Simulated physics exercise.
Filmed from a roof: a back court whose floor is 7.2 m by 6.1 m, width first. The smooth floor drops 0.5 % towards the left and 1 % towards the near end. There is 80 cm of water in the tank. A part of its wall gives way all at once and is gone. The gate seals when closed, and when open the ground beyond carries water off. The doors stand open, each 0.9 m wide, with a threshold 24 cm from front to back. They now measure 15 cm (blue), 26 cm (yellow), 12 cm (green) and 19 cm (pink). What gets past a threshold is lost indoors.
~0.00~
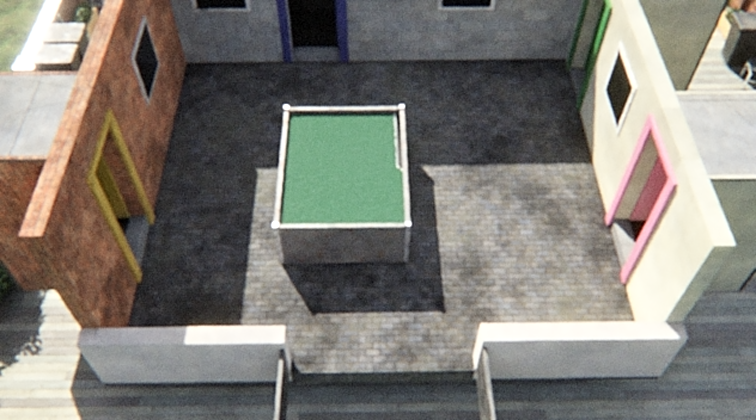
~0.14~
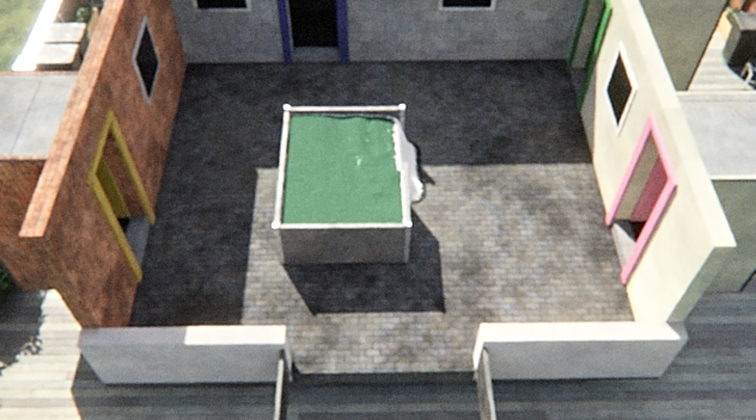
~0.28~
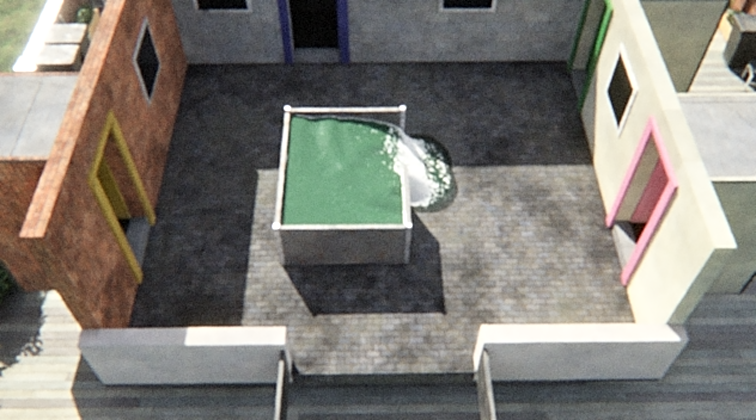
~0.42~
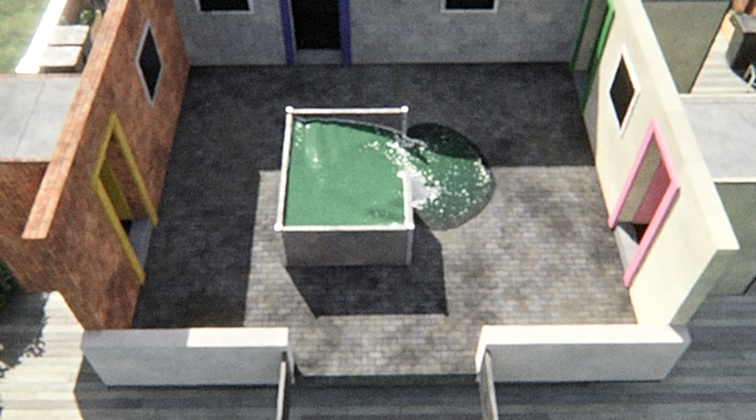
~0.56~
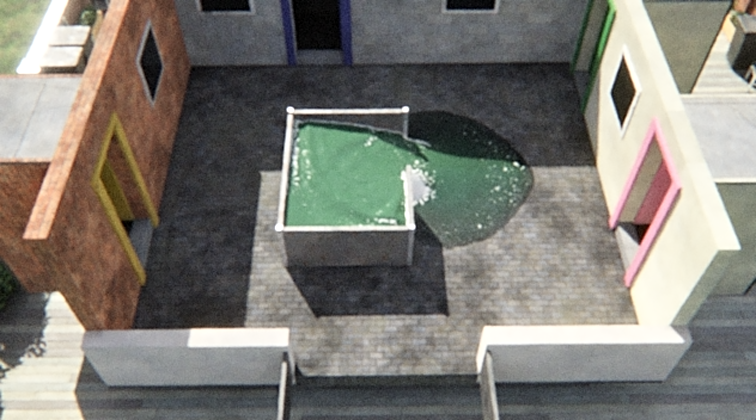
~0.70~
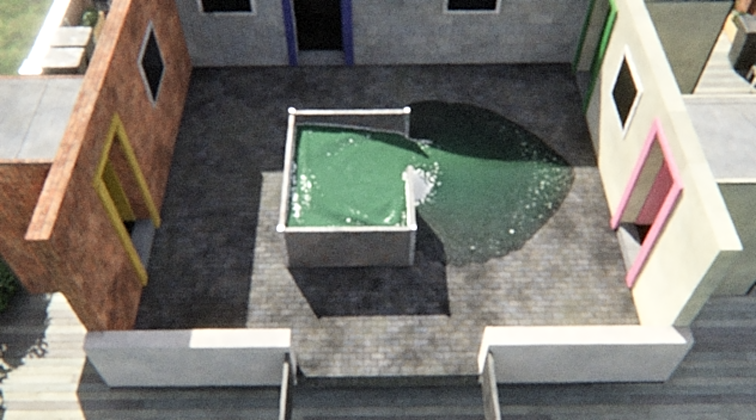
Green water bursting through the right side of a square tank and fanning out across the paved floor of a walled courtyard.
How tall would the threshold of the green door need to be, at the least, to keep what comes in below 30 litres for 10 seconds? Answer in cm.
At least 22 cm or so.
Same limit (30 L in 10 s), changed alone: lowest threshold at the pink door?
Roughly 14.0 cm at pink.
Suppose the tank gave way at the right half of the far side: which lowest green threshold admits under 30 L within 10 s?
Some 23 cm.
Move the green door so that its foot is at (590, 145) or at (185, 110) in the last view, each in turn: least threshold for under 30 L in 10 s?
Roughly 26 and 8.0 cm.
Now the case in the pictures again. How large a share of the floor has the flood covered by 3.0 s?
Near 35 per cent is wet.
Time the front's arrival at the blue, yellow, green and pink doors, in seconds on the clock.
Arrival: Blue 4.5 s, yellow 6.0 s, green 1.3 s, pink 1.2 s.
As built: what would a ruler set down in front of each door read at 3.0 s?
In cm: Blue 0, yellow 0, green 26, pink 18.
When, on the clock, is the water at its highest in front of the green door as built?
At about 2.4 s.
After 1.4 s water covers 30 % of the floor, deepest (40 cm) near (417, 170); 11 cm at the green door, 0 litres in over its 12 cm threshold.
After 3.0 s water covers 35 % of the floor, deepest (32 cm) near (638, 356); 26 cm at the green door, 74 litres in over its 12 cm threshold.
After 10.0 s water covers 95 % of the floor, deepest (14 cm) near (282, 242); 6 cm at the green door, 137 litres in over its 12 cm threshold.
At the green door as built, the water arrived by 1.4 s and peaked near 28 cm at 2.4 s.
With a threshold of 18.5 cm, 54 litres would have come in within the 10 s; with 25.5 cm, 15 litres. So under 30 litres takes about 22 cm.
